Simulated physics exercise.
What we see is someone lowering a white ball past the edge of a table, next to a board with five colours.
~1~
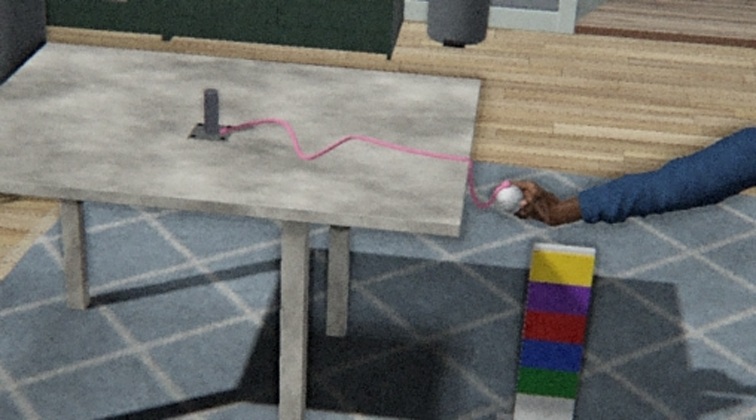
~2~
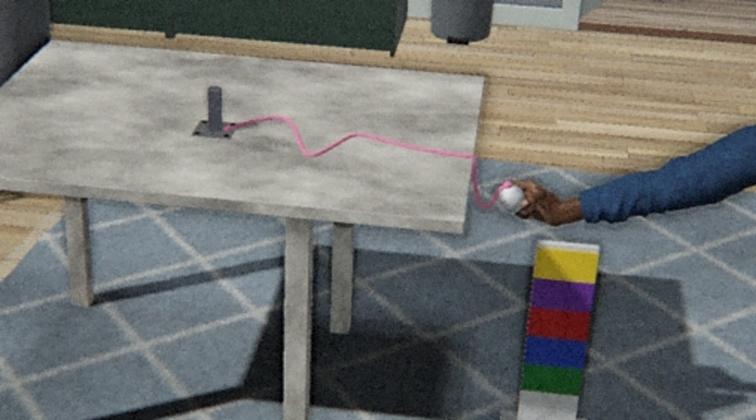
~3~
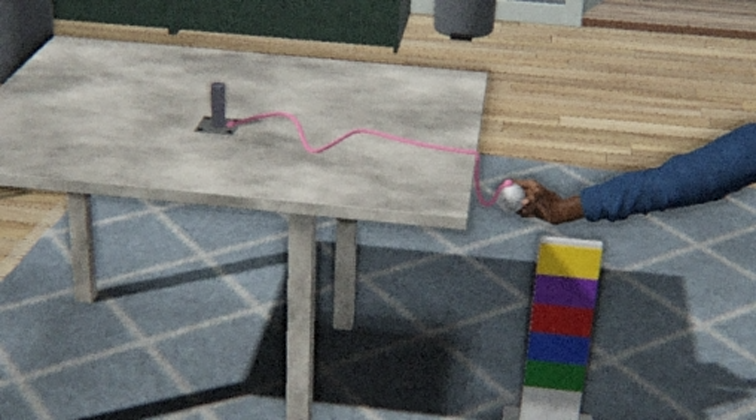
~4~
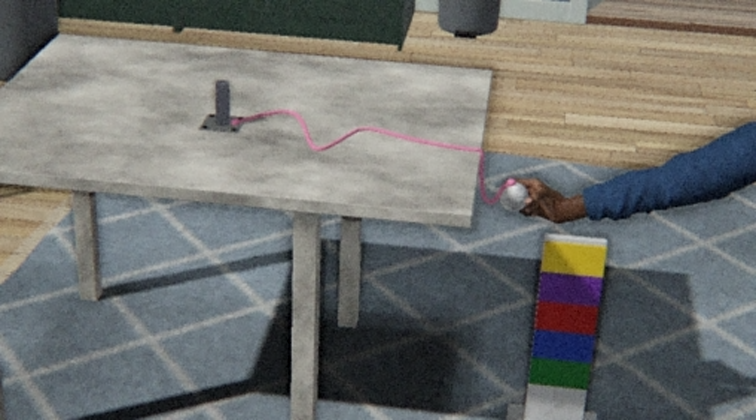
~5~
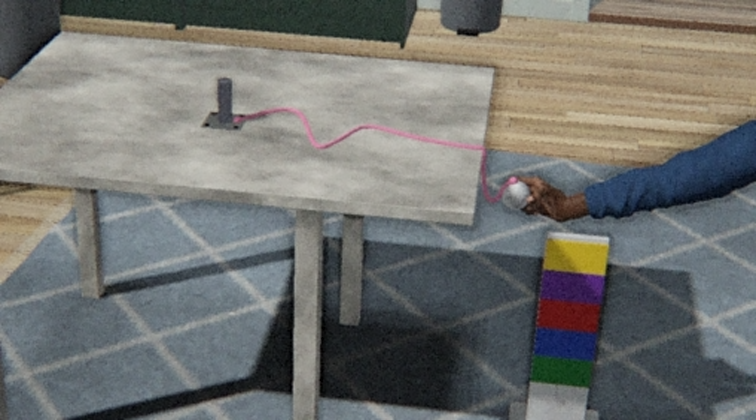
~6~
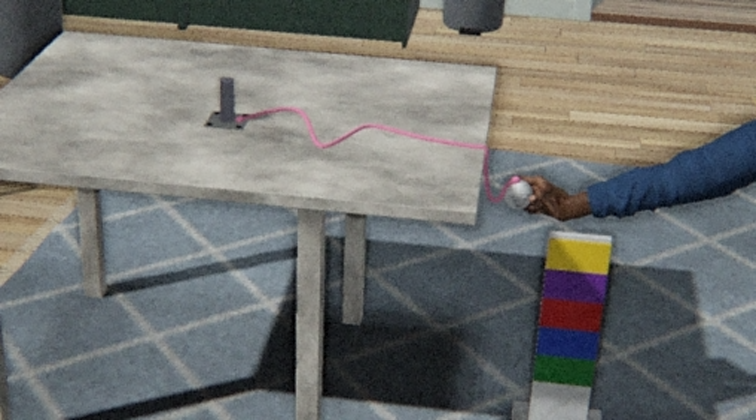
A hand in a blue sleeve, reaching in from the right, holds a small white ball just beyond the edge of a mottled grey table, seen from above in a room with a pale wood floor and patterned blue-grey rug. A slack pink cord winds from the ball to a dark upright post on the tabletop, with a yellow, purple, red, blue and green striped strip below the hand. The camera drifts slightly while the hand, ball and cord stay almost still.
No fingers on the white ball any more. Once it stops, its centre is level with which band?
The blue band.
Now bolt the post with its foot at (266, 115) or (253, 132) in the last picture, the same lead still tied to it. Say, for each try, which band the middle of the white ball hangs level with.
Try by try: Green; green.
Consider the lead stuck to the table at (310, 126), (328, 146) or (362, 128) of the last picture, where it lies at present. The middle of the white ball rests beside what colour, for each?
Red, then purple, then yellow.
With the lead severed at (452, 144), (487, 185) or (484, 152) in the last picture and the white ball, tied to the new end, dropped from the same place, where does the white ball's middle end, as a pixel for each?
So, going through them: (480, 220) first, (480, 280) next, (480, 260) last.
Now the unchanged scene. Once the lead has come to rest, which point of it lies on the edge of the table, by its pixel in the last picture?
Look around (383, 128).
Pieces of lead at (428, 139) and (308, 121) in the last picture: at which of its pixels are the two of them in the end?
I'd put the first at about (482, 190) and the other at about (335, 129).
A little later, ball near (464, 328); level with blue.
Next, ball near (477, 327); level with blue.
When it is over, ball near (469, 330); level with blue. At blue.
